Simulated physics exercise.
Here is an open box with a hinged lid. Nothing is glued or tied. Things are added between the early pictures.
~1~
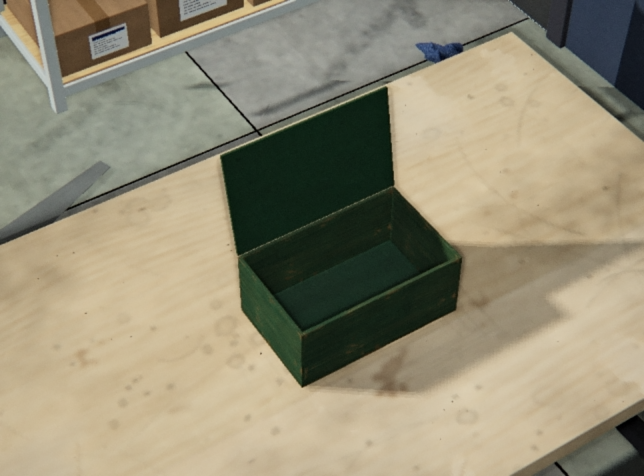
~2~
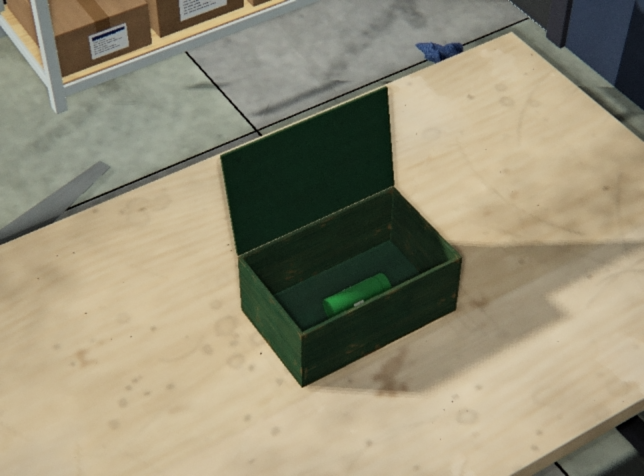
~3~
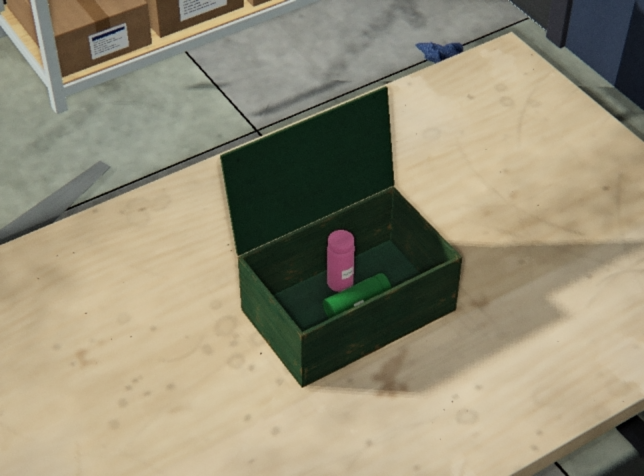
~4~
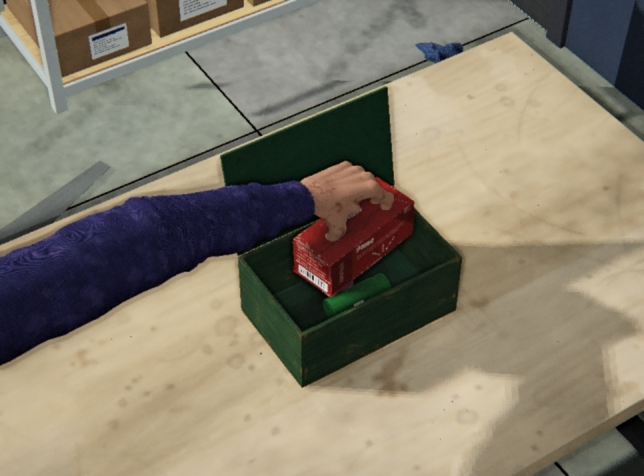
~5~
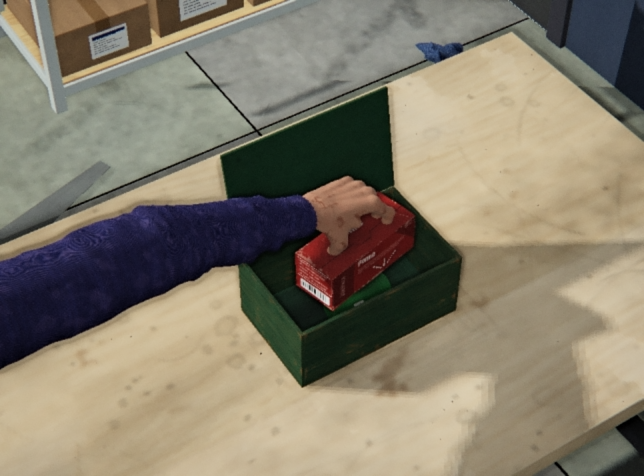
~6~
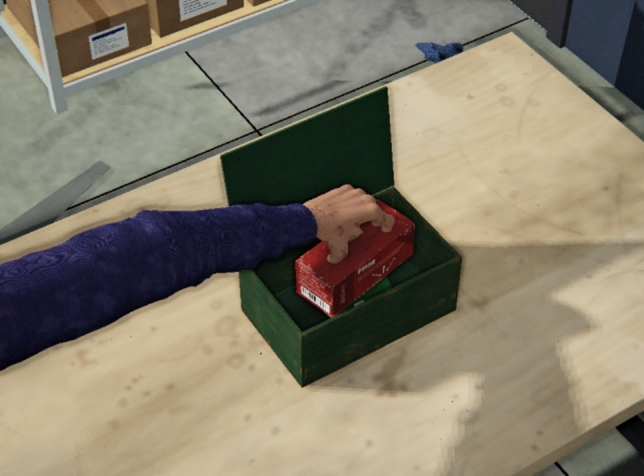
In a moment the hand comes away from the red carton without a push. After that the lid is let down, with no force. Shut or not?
As it turns out, it sits on the rim.
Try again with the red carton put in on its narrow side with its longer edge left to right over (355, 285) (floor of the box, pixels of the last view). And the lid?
Then it closes.
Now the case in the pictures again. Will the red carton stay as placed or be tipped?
It ends up tilted.
Then, 0.40 s later than the last frame, red carton on its side near (356, 306); green shaker moved about its own width; pink shaker moved a little.
Then, 1.50 s later than the last frame, lid 66° above the rim; red carton on its side near (356, 307); green shaker moved about its own width; pink shaker moved a little.
Then, 2.10 s later than the last frame, lid 17° above the rim; red carton on its side near (356, 307); green shaker moved about its own width; pink shaker moved a little.
When it is over, lid shut; lying over in the box, red carton; the other 2 as before. End places, in pixels of the last picture, red carton near (356, 307).
